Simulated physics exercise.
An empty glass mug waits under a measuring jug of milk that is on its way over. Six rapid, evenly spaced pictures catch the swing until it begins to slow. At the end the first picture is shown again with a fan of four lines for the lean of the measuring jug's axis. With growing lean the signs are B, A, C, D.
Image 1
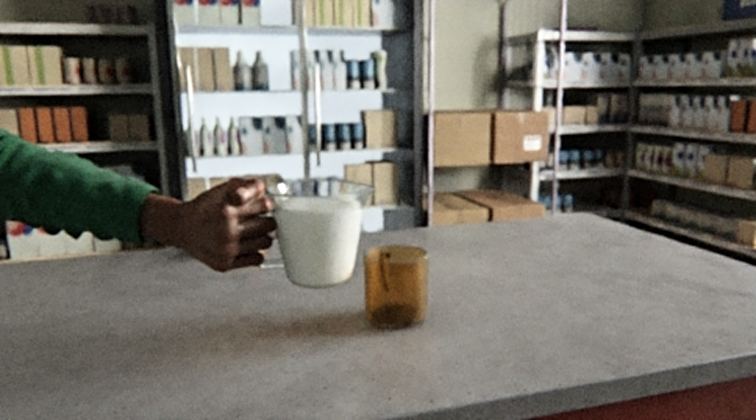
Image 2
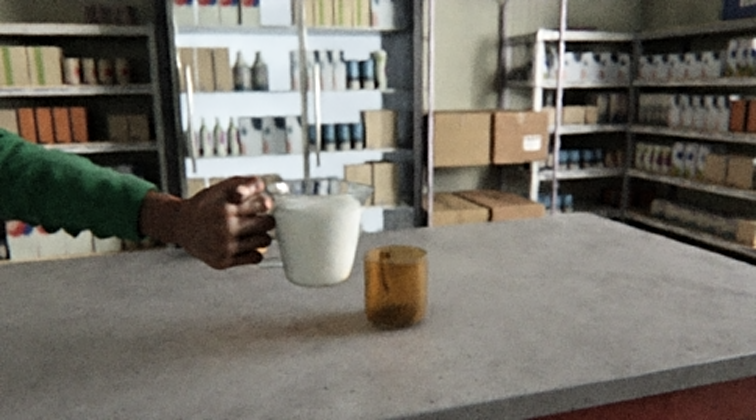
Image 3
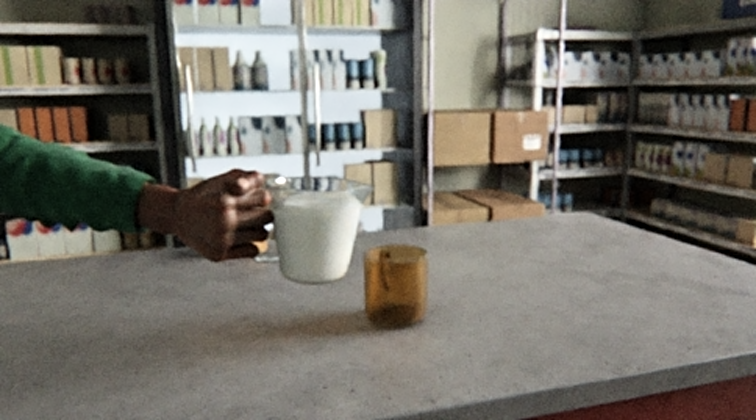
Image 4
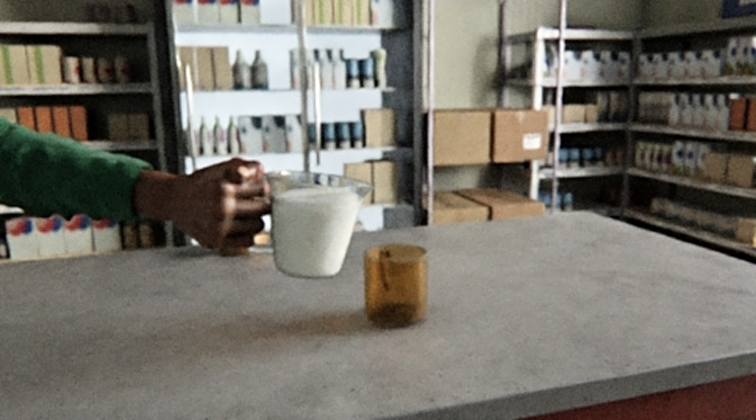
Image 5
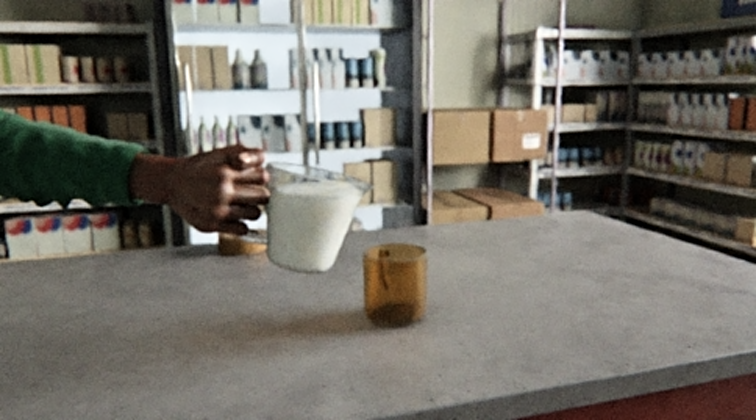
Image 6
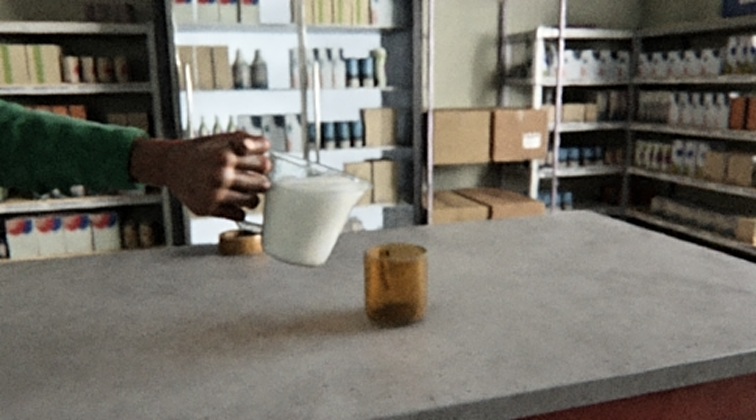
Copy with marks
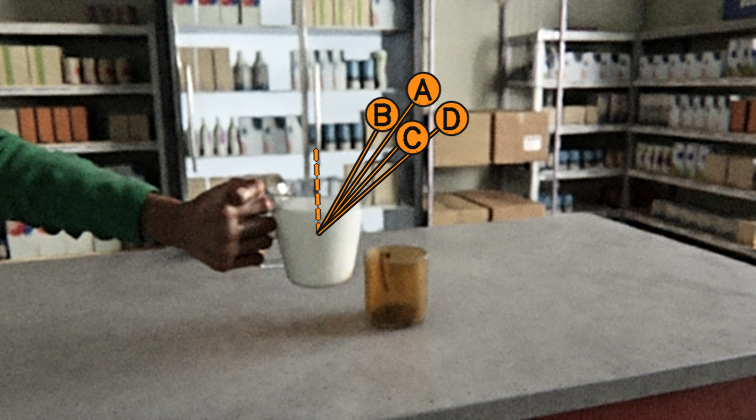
A dark-skinned hand in a green sleeve, reaching in from the left, holds a clear measuring jug of milk above a grey counter, lifts it slightly and gradually tilts it to the right. An empty amber glass mug stands still on the counter, just right of the jug. Behind, stocked shelves, bottles and cardboard boxes fill a storeroom, seen from a steady view slightly above the counter.
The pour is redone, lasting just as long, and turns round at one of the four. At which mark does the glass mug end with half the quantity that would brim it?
I would pick tilt C.
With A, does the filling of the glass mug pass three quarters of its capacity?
No, it does not.
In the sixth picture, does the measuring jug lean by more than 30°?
No.
In orange, A at (413, 102); B at (376, 131); C at (397, 147); D at (437, 129).
With A, the glass mug ends with about 32 % of what it can hold.
With B, the glass mug ends with about 18 % of what it can hold.
With C, the glass mug ends with about 48 % of what it can hold.
With D, the glass mug ends with about 62 % of what it can hold; 3 % of the milk is spilt.
